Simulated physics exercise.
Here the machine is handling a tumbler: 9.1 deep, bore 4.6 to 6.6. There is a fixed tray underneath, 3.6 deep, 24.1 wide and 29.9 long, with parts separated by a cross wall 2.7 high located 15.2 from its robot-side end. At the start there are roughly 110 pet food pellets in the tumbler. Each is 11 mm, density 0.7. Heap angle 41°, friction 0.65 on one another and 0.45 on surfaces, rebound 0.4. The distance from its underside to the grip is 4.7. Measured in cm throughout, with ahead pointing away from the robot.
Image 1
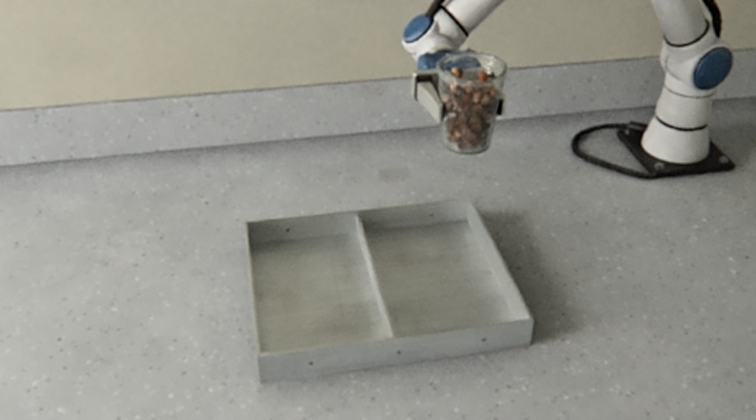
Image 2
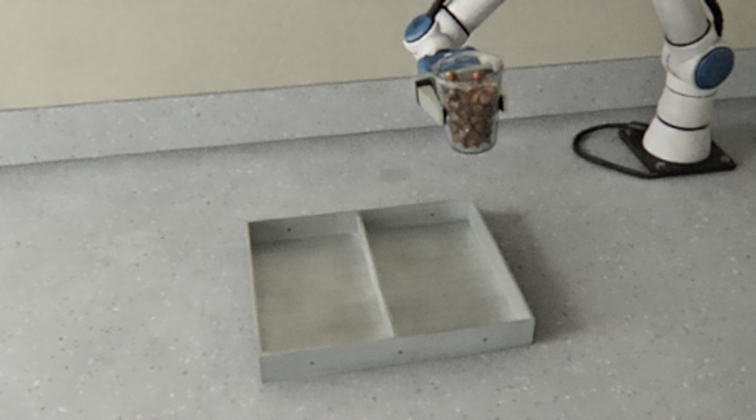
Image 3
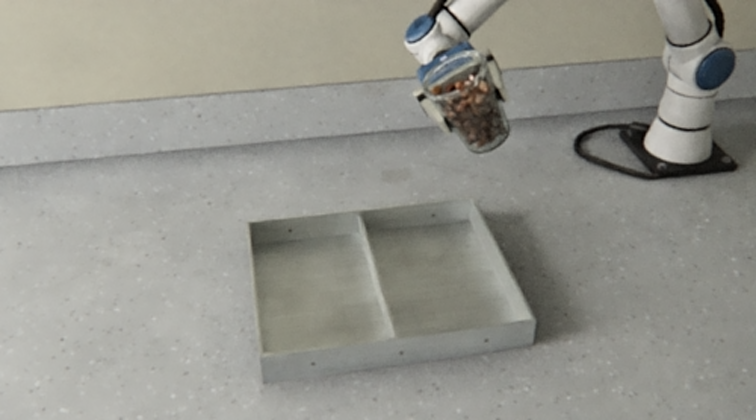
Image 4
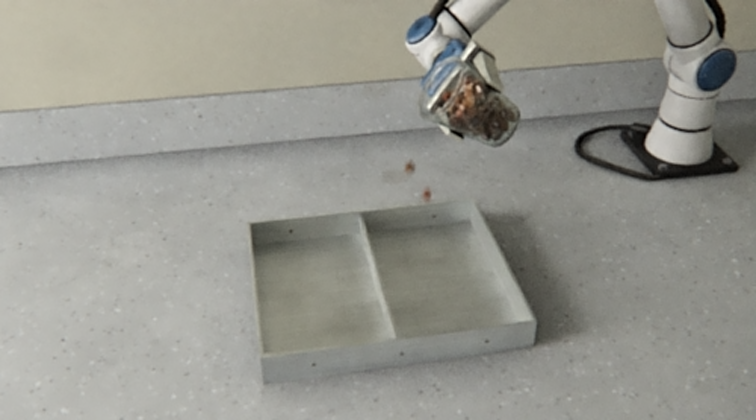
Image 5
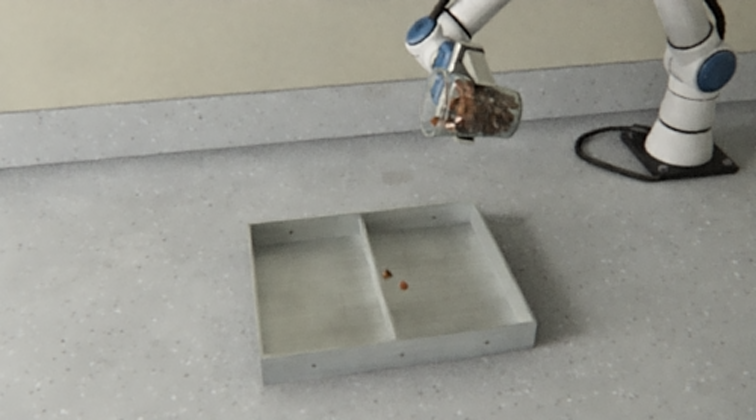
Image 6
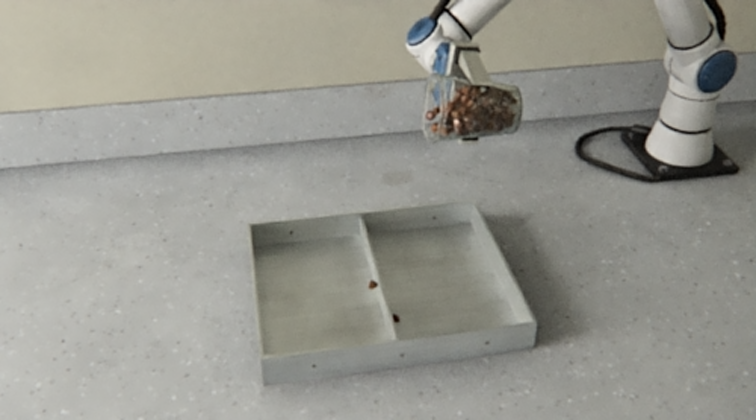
Robot arm tilting a clear tumbler of brown pellets onto its side above a divided grey tray, two pellets dropping in.
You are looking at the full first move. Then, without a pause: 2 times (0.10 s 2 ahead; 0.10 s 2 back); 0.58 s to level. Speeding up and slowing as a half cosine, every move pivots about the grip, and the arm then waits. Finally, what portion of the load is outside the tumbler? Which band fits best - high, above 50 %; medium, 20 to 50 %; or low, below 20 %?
Medium, 20 to 50 %.
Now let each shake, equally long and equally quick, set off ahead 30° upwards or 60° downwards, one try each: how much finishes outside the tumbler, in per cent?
I'd say close to 40 percent for the first and close to 10 percent for the second.
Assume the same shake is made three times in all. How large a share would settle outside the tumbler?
It would come to around 45 %.
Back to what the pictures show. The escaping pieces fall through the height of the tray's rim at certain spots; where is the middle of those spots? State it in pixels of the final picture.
Their middle sits near (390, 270).
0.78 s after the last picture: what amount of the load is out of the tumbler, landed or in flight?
Share gone by then: Near 35 %.
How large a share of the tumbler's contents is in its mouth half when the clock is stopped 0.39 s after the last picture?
Close to 65 in a hundred.
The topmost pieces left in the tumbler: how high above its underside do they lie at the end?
The top sits some 6.5 cm up.
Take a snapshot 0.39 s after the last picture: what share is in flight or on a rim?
11 %.
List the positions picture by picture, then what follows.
Tumbler middle at (469, 107), level; upper third of the load around (471, 94), from x 450 to 495, top at y 70; 106 in the tumbler, in the first frame.
Tumbler middle at (471, 107), tilted 8° forward; upper third of the load around (472, 94), from x 450 to 490, top at y 75, in the second frame.
Tumbler middle at (472, 107), tilted 29° forward; upper third of the load around (473, 95), from x 435 to 500, top at y 80, in the third frame.
Tumbler middle at (474, 108), tilted 54° forward; upper third of the load around (473, 97), from x 410 to 510, top at y 80; 104 in the tumbler, 2 in flight or on a rim, in the fourth frame.
Tumbler middle at (474, 109), tilted 75° forward; upper third of the load around (477, 98), from x 385 to 510, top at y 85; 104 in the tumbler, 2 in the robot-side part, in the fifth frame.
Tumbler middle at (474, 109), tilted 83° forward; upper third of the load around (478, 100), from x 375 to 510, top at y 90; 104 in the tumbler, 1 in the robot-side part, 1 in the far-side part, in the sixth frame.
Then, 0.39 s after the last picture, tilted 83° forward, highest piece 25 above the table; 76 in the tumbler, 10 in the far-side part, 8 in the robot-side part, 12 in flight or on a rim.
Then, 0.78 s after the last picture, tilted 21° forward, highest piece 28 above the table; 68 in the tumbler, 20 in the robot-side part, 18 in the far-side part.
Then, 1.18 s after the last picture, level, highest piece 26 above the table; 68 in the tumbler, 20 in the robot-side part, 18 in the far-side part.
Then, 2.23 s after the last picture, level, highest piece 26 above the table; 68 in the tumbler, 20 in the robot-side part, 18 in the far-side part.
Final count, 68 in the tumbler, 20 in the robot-side part, 18 in the far-side part. That is 36 % outside the tumbler.
